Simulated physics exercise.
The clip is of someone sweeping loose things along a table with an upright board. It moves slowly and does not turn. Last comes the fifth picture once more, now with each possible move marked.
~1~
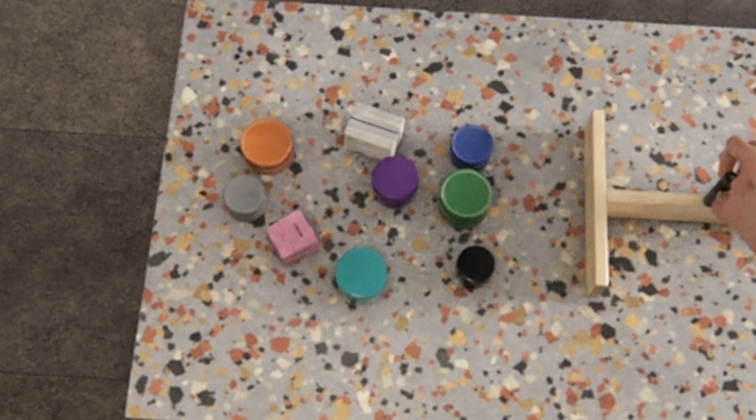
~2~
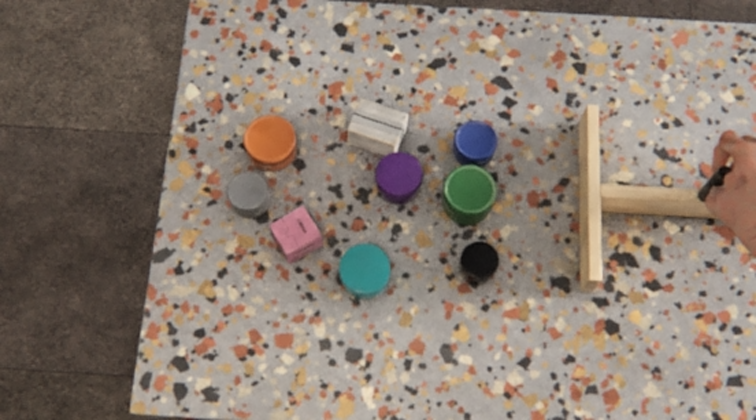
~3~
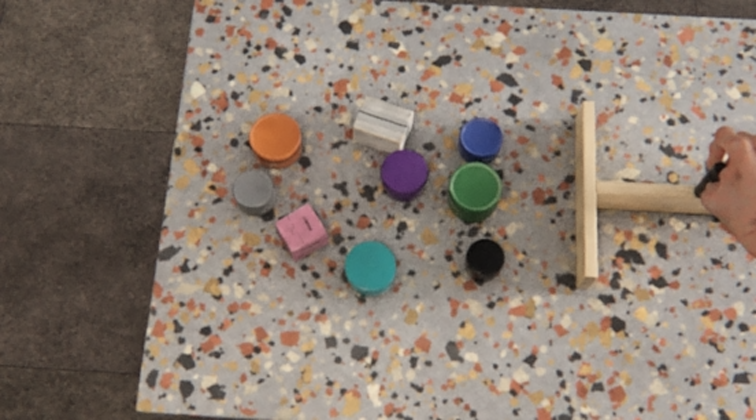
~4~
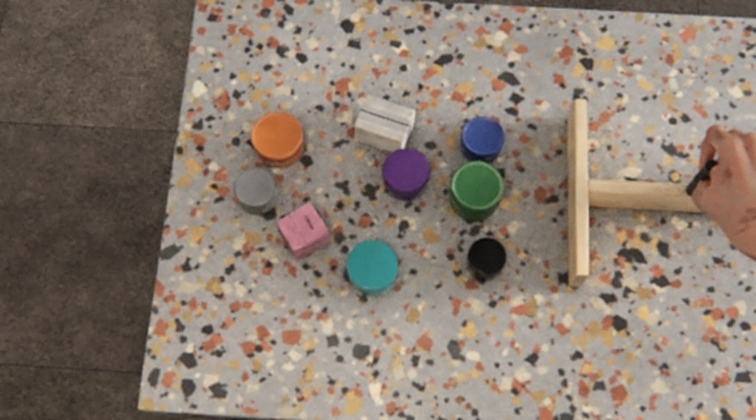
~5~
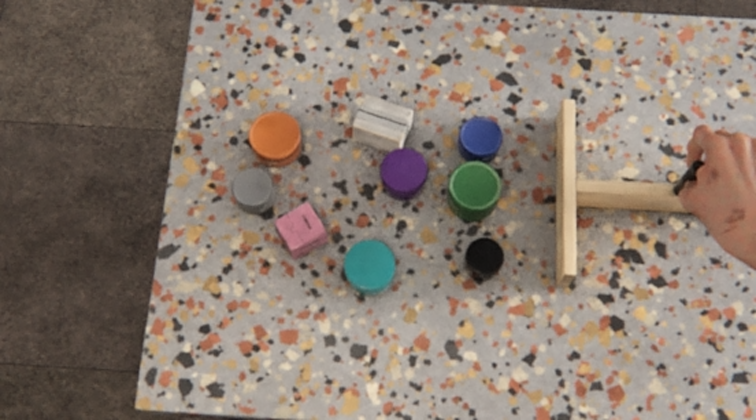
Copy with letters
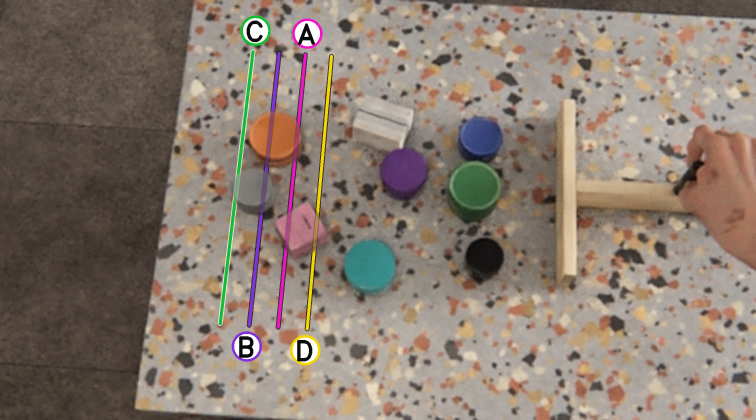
A wooden T-shaped board, its handle gripped by a hand at the right edge, slides slowly leftward without turning across a speckled terrazzo tabletop seen from above, beside a dark floor. Left of it sit blue, green and black round containers, then a white box, purple pot and teal tub, with orange, grey and pink items farthest left. The gap narrows slightly, the objects stay put on the table, and the camera drifts a little.
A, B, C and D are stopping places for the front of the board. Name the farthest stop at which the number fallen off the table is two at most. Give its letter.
As far as mark C.
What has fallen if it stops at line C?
The grey jar.
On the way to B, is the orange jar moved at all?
By then, yes.
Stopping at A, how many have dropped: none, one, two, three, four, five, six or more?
In all, none.
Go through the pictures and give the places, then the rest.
Green tub (464, 199); grey jar (246, 199); board (600, 194), in the first frame.
Board (595, 190); orange jar (270, 144), in the second frame.
Board (590, 186); white box (383, 126), in the third frame.
Board (582, 184); purple pot (406, 175), in the fourth frame.
Board (570, 184); green tub (473, 192); grey jar (254, 191); pink packet (301, 231), in the fifth frame.
On the copy, A at (292, 184); B at (265, 182); C at (237, 181); D at (320, 186).
On C. First, board (450, 177); white box (378, 125); black pot (421, 256).
Then, board (331, 170); orange jar (239, 125); white box (280, 93).
Finally, board (238, 165); grey jar over the edge; orange jar (184, 100); one fallen.
By contrast, A is within the limit but short; B is within the limit but short; D is within the limit but short.
